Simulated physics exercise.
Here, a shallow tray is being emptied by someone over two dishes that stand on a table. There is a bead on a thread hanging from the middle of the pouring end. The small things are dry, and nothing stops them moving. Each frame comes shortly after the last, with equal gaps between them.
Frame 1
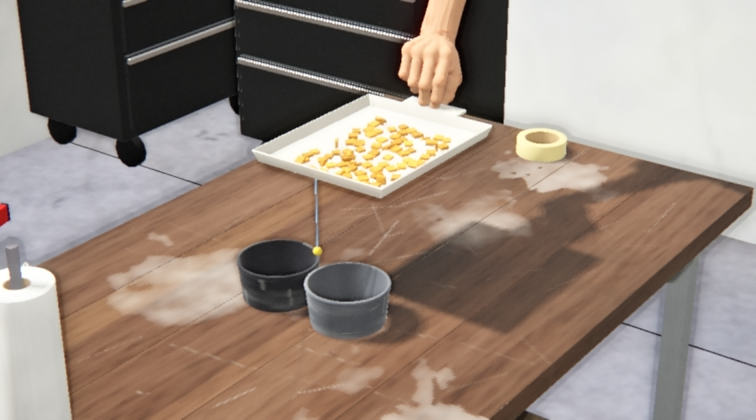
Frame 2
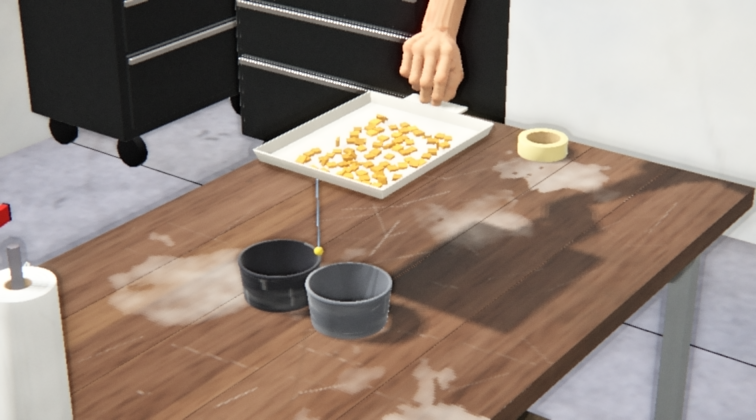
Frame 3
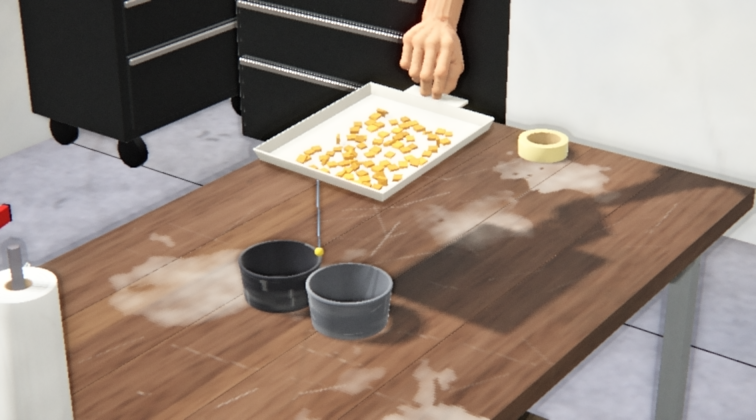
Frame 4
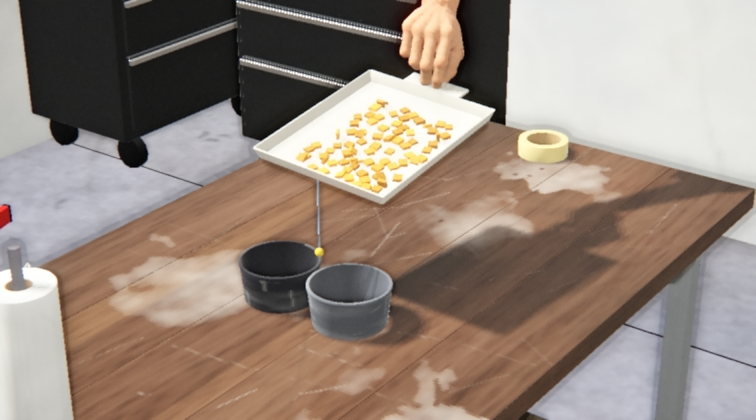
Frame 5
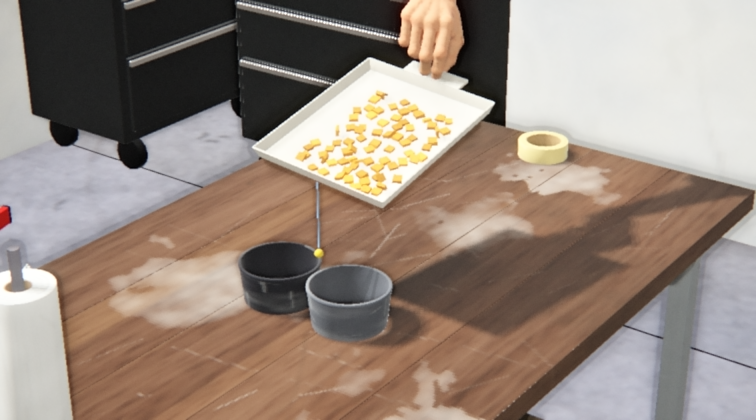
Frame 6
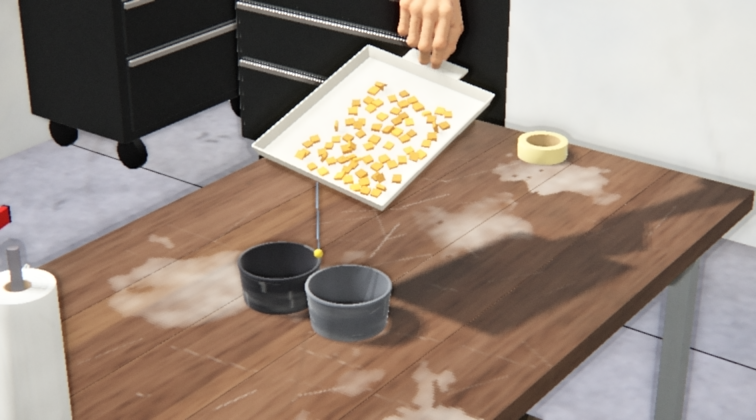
A hand holding a white tray of small golden crackers above two dark dishes, slowly raising its handle end and tilting it.
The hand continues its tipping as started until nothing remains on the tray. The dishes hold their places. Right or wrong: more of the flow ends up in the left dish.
Wrong; more ends up in the right dish.
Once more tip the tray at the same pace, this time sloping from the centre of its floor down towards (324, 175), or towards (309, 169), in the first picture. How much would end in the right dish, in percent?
In turn some 40 and 10 per cent.
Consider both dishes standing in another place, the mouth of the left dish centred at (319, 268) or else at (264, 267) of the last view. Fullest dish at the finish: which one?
Try 1 - the dish at right, try 2 - the dish at right.
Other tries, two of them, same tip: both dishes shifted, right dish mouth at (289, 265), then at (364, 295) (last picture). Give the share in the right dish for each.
0 %, 90 %.
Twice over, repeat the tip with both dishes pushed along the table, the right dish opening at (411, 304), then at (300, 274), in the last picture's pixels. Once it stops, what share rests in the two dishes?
Some 80 percent, followed by some 10 percent.
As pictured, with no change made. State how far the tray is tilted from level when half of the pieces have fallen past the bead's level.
Angle reached: About 90°.
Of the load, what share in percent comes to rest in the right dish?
Result: Around 80 in a hundred.
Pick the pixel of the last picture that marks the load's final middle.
Around (364, 319).
Soon after the last picture, tray tipped steeply; all on the tray.
A little later, tray tipped past a quarter turn; a stray few on the tray; about two thirds in the right dish; about a quarter outside both; a small part in the air.
Later still, tray tipped past a quarter turn; most in the right dish; about a quarter outside both.
At rest, tray tipped past a quarter turn; most in the right dish; none in the left dish; about a quarter outside both.
